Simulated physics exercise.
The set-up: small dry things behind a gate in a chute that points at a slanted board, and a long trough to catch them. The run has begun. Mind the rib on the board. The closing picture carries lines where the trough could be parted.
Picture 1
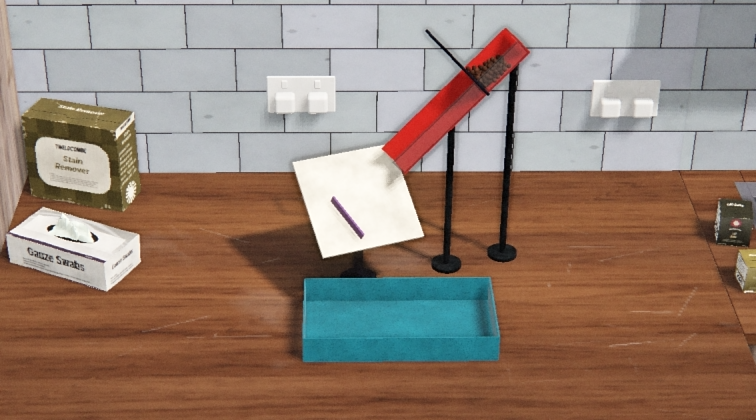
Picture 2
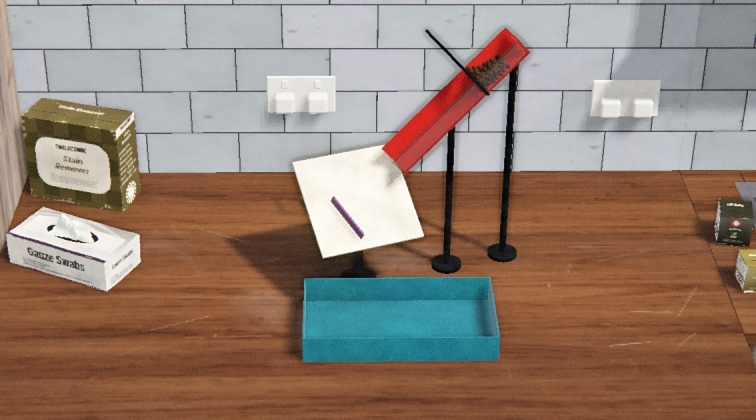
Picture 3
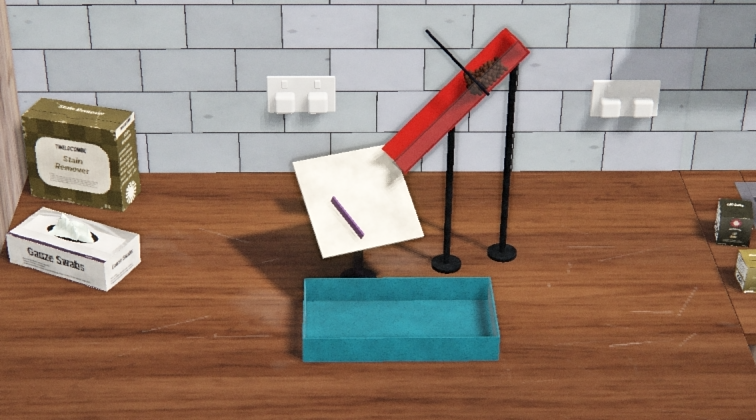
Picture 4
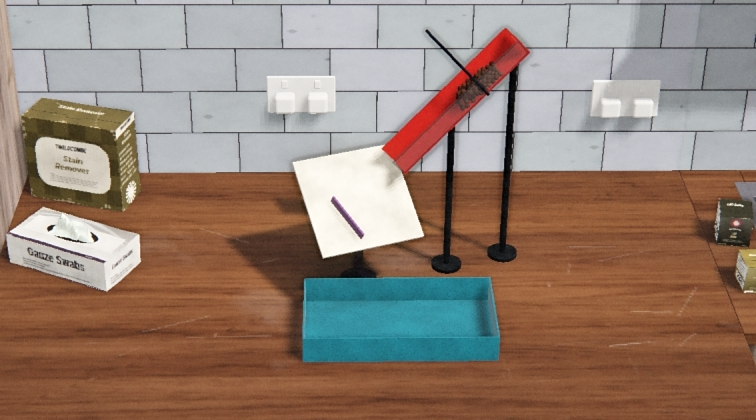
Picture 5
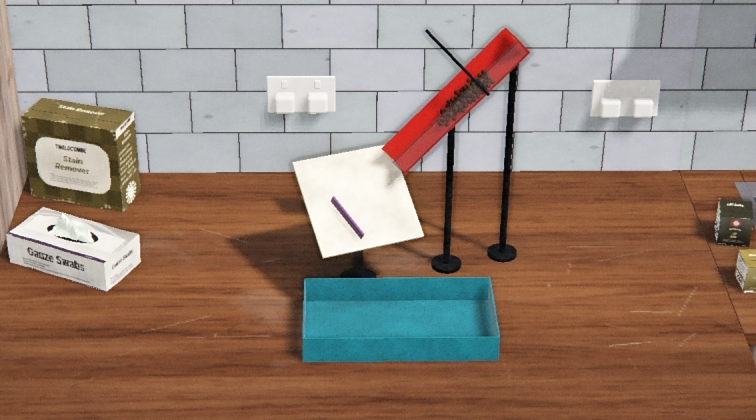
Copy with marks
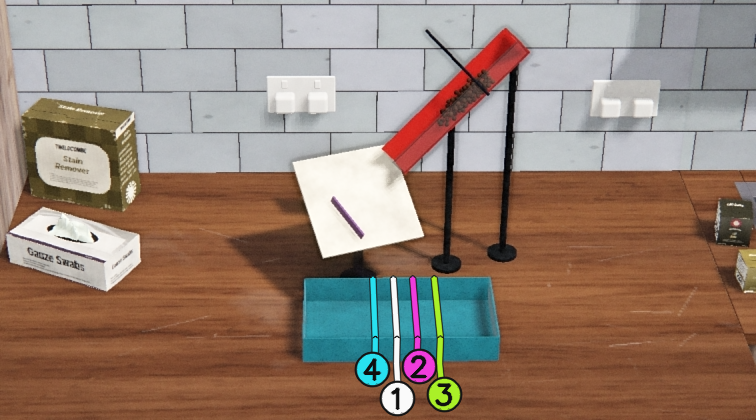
Small dark berries sliding slowly down a sloping red chute toward a tilted white board, an empty teal trough standing in front.
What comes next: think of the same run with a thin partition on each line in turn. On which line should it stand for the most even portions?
Choose 1.
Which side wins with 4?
More lands on the right.
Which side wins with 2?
More lands on the left.
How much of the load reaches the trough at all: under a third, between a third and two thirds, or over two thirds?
It is over two thirds.
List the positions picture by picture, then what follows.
The first frame shows load behind the gate (486, 73), allspice berries; lip of the chute (399, 167), sloping fairly steeply.
The second frame shows middle of the board (358, 199), tilted fairly steeply; middle of its low edge (374, 247); of its high edge (343, 153).
The third frame shows front corners of the trough (303, 338) and (499, 337), empty; front of the load (472, 92).
The fourth frame shows middle of the load (478, 89); its front (463, 108), roughly a quarter of the way to the lip; rib from (333, 196) to (364, 235).
The fifth frame shows middle of the load (467, 93); its front (439, 122), roughly half of the way to the lip.
On the marked copy, line 1 crosses the front rim at (396, 338); line 2 crosses the front rim at (417, 338); line 3 crosses the front rim at (440, 337); line 4 crosses the front rim at (375, 338).
Choosing 1, of what is caught, roughly two thirds on the left of the divider, roughly a third on the right.
Choosing 2, of what is caught, almost all on the left of the divider, just a few on the right.
Choosing 3, of what is caught, every piece on the left of the divider, not one piece on the right.
Choosing 4, of what is caught, about a tenth on the left of the divider, almost all on the right.
